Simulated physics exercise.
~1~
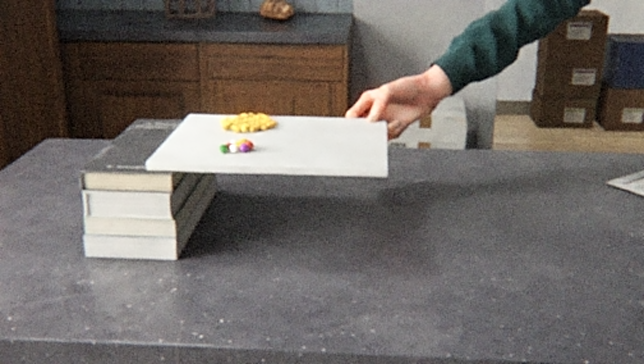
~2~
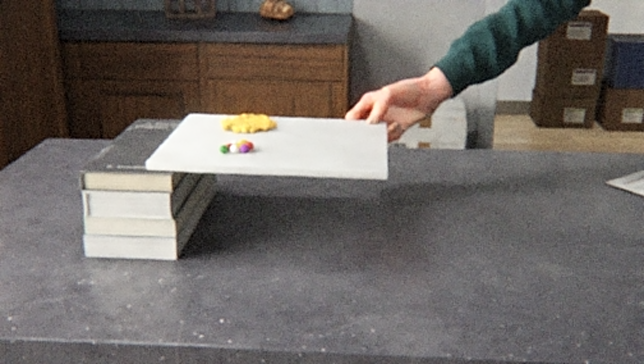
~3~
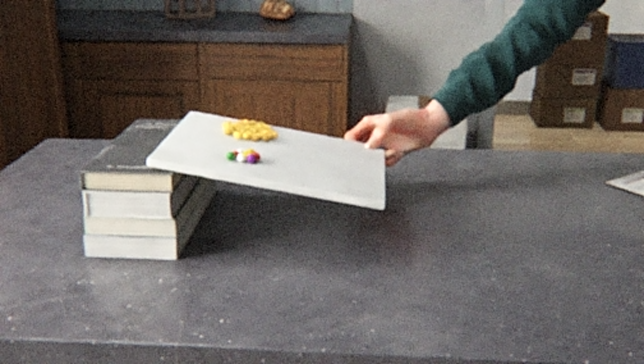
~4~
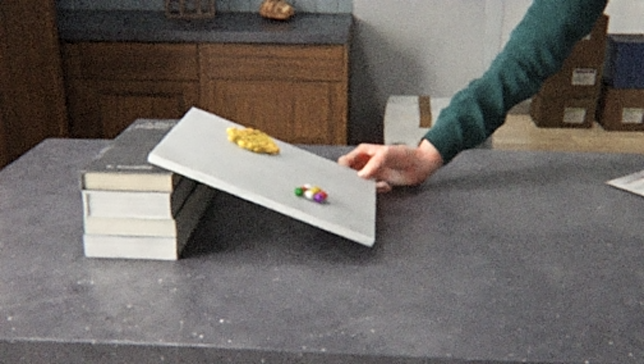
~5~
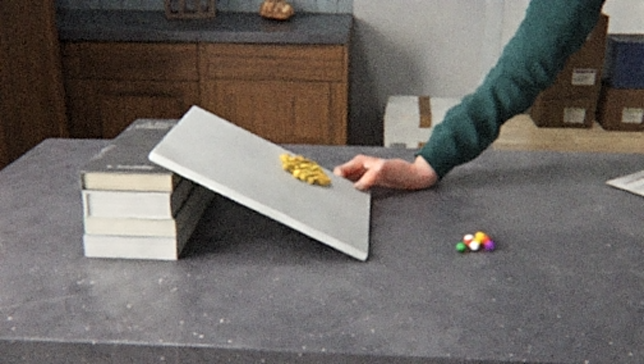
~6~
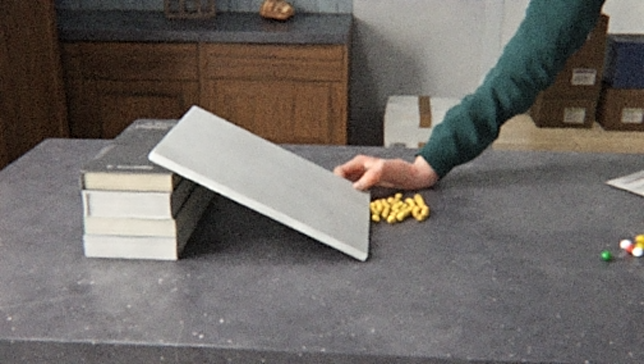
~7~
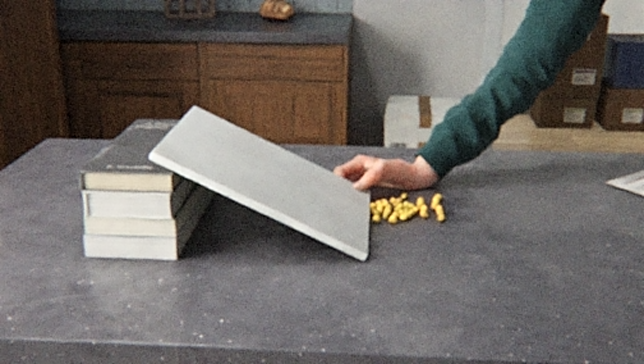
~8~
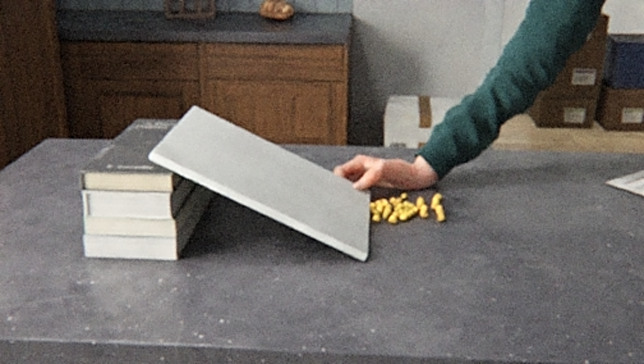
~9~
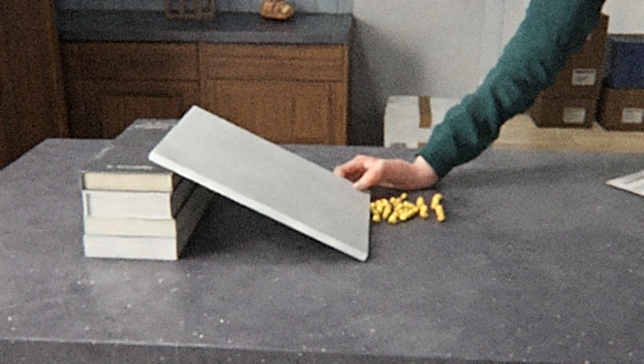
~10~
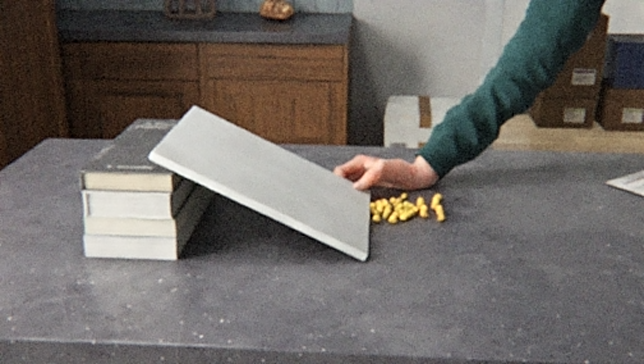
A pale board propped on a stack of books is lowered by a hand at its right end, and the small multicoloured pieces in front slide off first and roll out of view to the right, while the yellow pieces follow and settle near the board's foot.
